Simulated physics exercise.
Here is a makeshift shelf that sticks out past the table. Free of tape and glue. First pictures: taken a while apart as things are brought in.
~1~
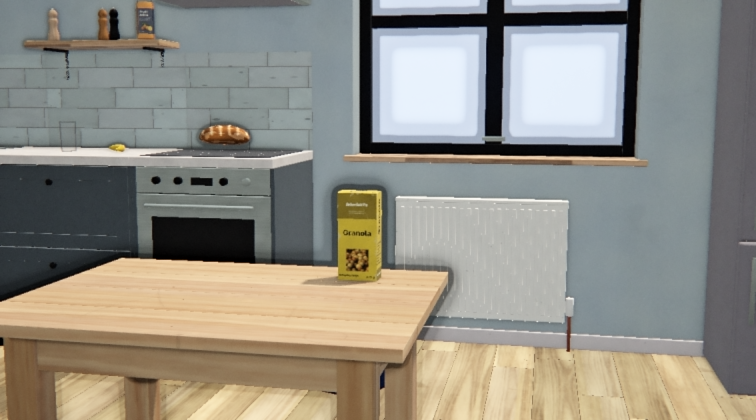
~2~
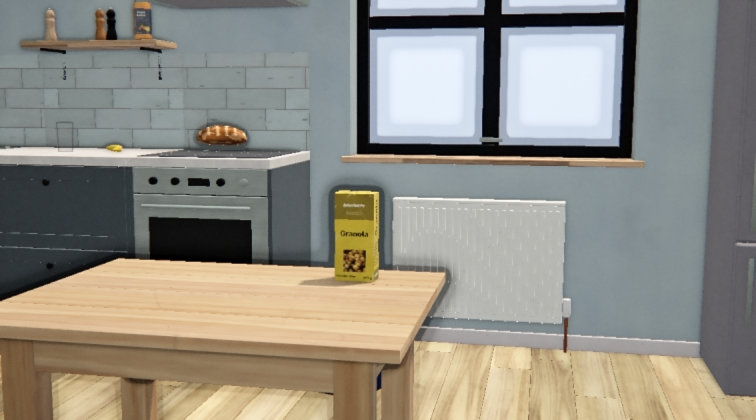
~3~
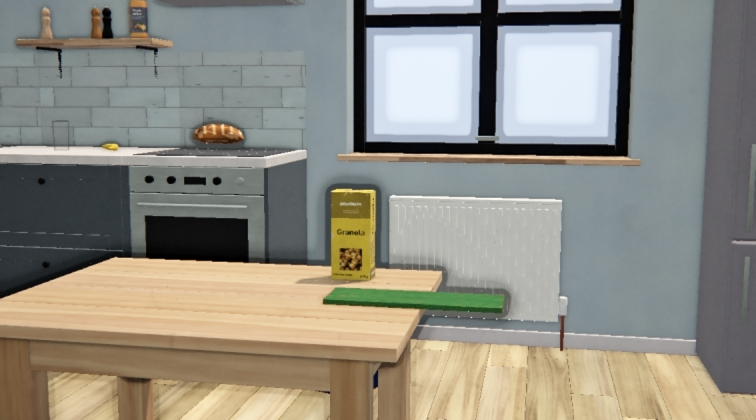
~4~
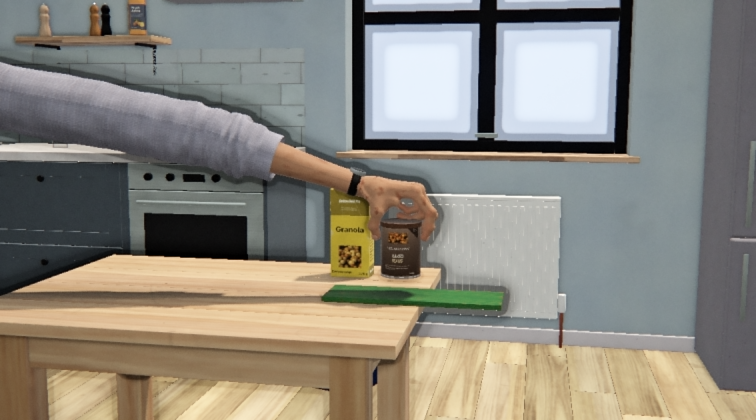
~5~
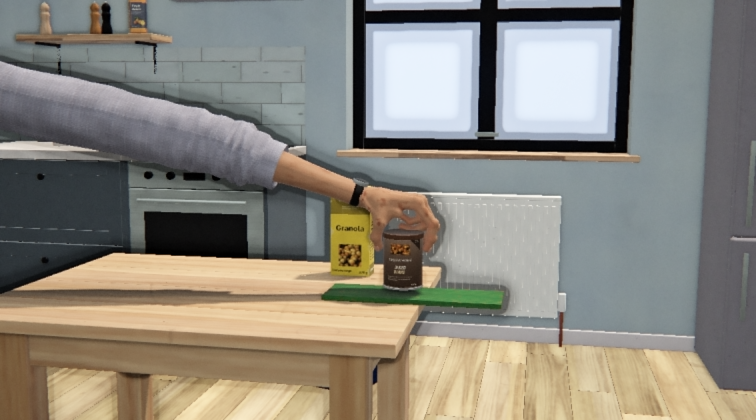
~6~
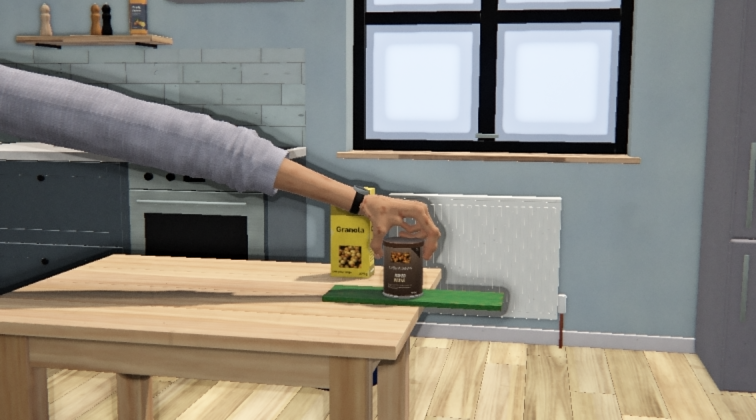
In a kitchen, a green plank appears on the table and a hand lowers a brown tin onto it.
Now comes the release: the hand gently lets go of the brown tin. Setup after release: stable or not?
Most likely the setup will stay stable.
Then, 0.20 s past the last view, nothing moves.
Then, 0.50 s past the last view, brown tin resting near (403, 267).
Finally, all 3 still in place. Final places as the last picture's camera would see them, brown tin near (403, 267). The plank holds.
